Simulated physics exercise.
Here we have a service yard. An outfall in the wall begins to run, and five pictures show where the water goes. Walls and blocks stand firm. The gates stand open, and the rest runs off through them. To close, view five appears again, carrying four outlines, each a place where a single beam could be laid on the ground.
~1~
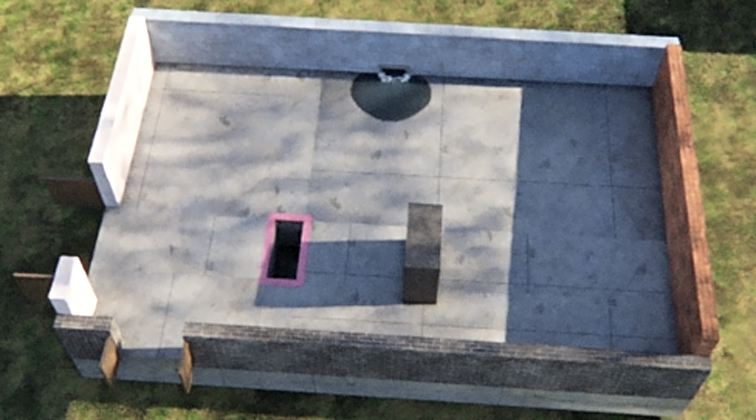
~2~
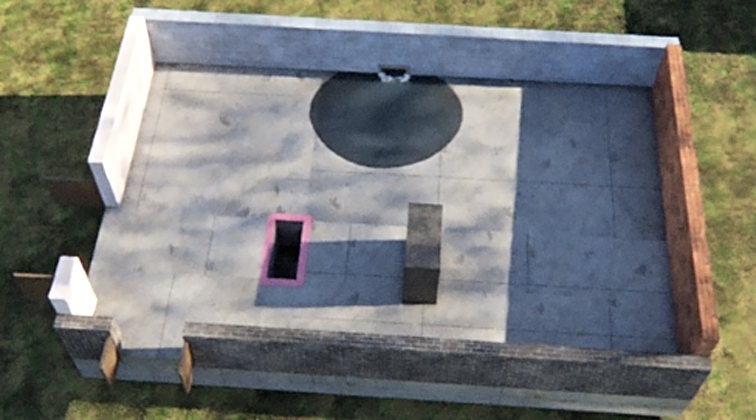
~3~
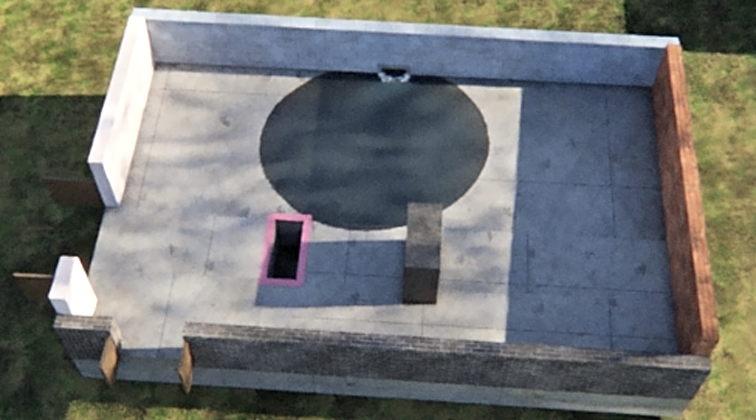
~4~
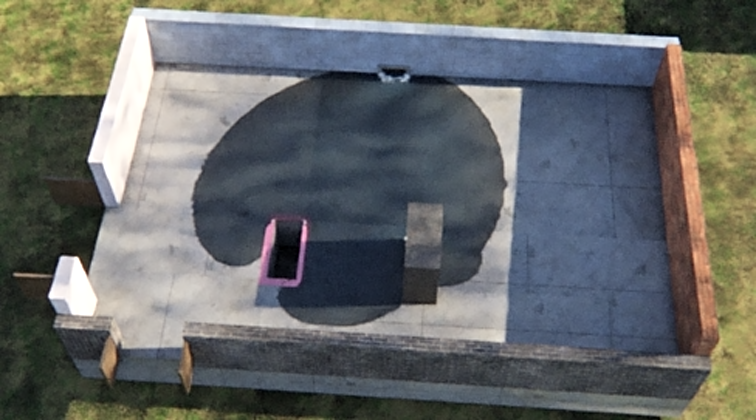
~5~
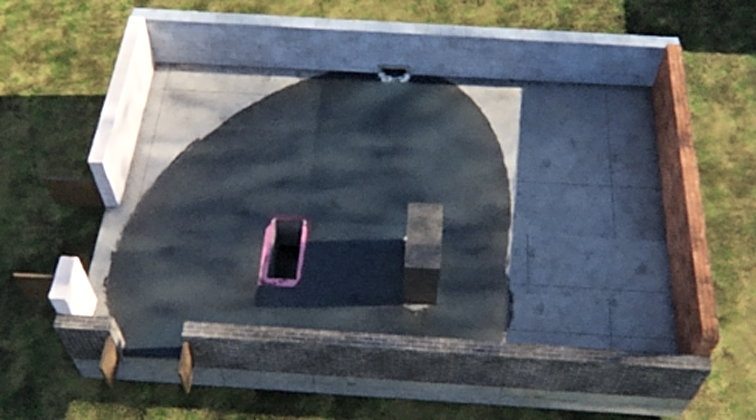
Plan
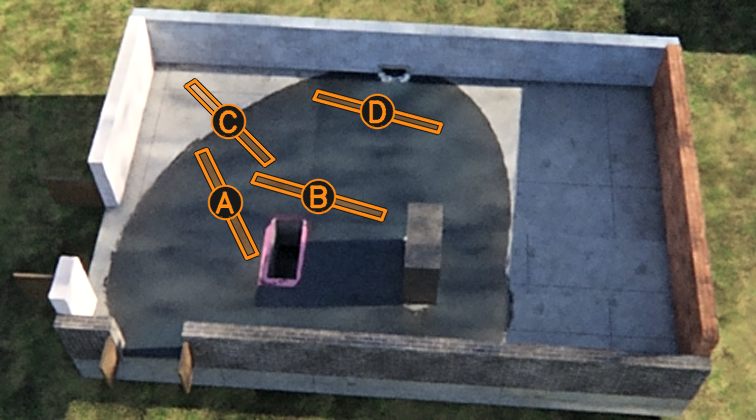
At first, a small dark wet patch lies below the outfall on the back wall of a walled yard. It widens into a large round pool, then wraps around the pink-edged drain pit and the grey block, and spreads left and forward to the front wall, leaving the right side dry.
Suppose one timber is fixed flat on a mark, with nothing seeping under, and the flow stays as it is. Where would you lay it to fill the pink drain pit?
I would pick position A.
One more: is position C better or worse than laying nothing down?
It is better.
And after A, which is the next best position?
The answer is C.
On the marked copy, A from (201, 151) to (252, 256); B from (254, 178) to (383, 215); C from (190, 83) to (269, 162); D from (315, 95) to (439, 128).
With A, about 49 % of the stream goes into the pink drain pit, about 50 % out by the gates.
With B, about 3 % of the stream goes into the pink drain pit, about 96 % out by the gates.
With C, about 35 % of the stream goes into the pink drain pit, about 64 % out by the gates.
With D, about 2 % of the stream goes into the pink drain pit, about 98 % out by the gates.
